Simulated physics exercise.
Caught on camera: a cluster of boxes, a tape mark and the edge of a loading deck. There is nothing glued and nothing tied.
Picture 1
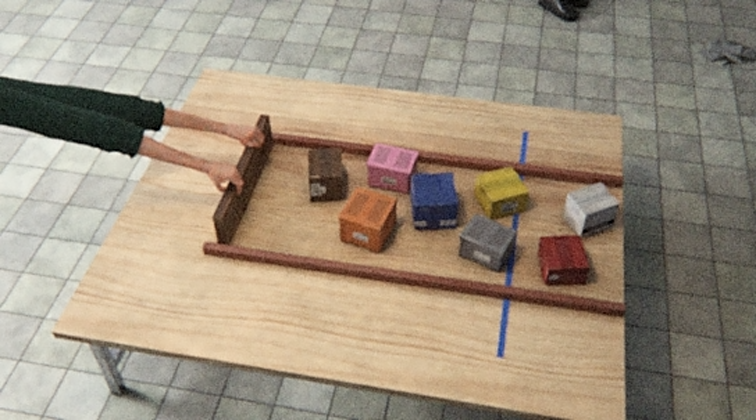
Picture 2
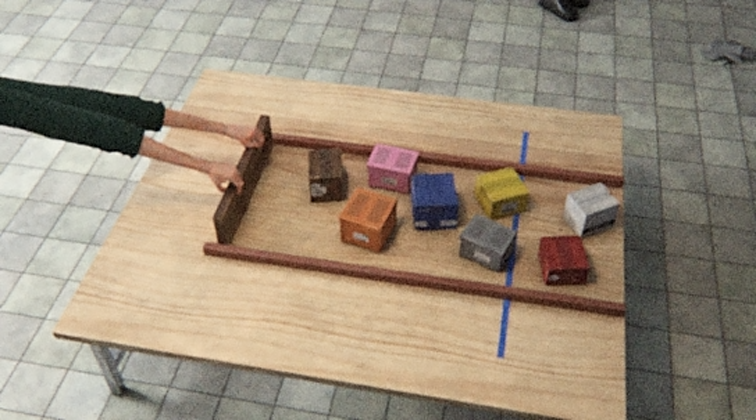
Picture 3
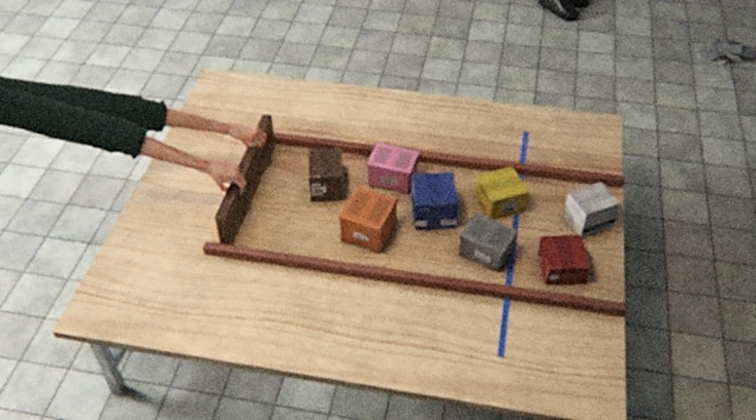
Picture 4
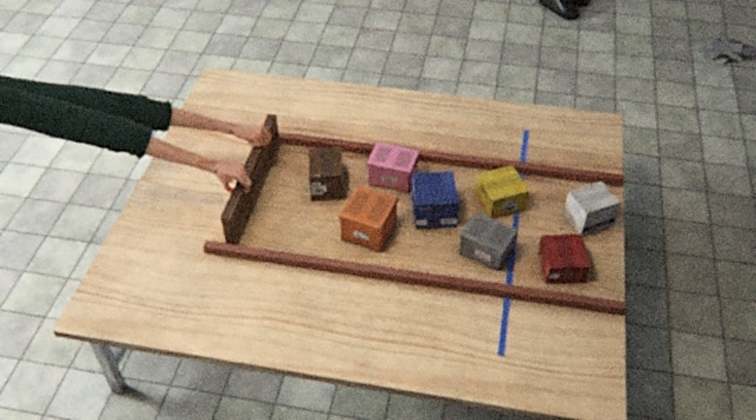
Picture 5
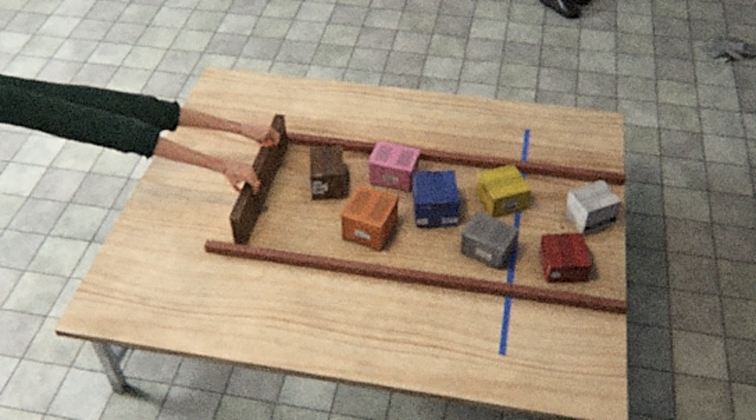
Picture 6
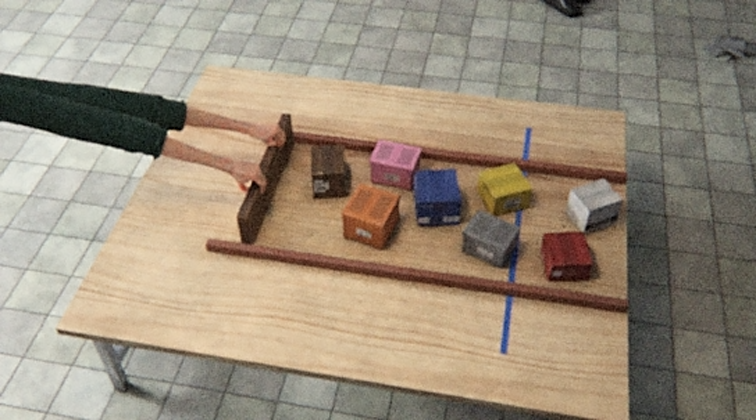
On a wooden table, two hands slide a plank slightly right toward scattered, unmoving colored boxes.
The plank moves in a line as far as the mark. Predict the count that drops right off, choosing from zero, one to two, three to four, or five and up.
The count is one to two.
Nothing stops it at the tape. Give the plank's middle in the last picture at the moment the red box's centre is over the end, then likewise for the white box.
Roughly (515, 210); for the second one, roughly (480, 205).
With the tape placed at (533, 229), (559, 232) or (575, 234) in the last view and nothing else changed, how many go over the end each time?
Counts per try: 3; 4; 6.
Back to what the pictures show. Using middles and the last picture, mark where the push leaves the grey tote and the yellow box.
Approximately (586, 256) for one, approximately (621, 207) for the other.
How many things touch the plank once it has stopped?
2.
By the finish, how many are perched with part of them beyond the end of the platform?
Answer: 1.
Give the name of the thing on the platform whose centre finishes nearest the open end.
It's the yellow box.
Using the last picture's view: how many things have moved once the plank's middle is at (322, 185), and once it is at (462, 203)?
First 1, then 8.
Early on, none off yet; white box at rest near (594, 207); red box at rest near (566, 256); yellow box at rest near (504, 190).
A while later, none off yet; white box at rest near (594, 207); red box at rest near (566, 256); yellow box travelled a little near (511, 191).
Further along, none off yet; white box travelled about its own width near (619, 209); red box travelled a little near (583, 258); yellow box travelled well along near (573, 201).
Finally, the number that fall off is one or two; lost, red box and white box.
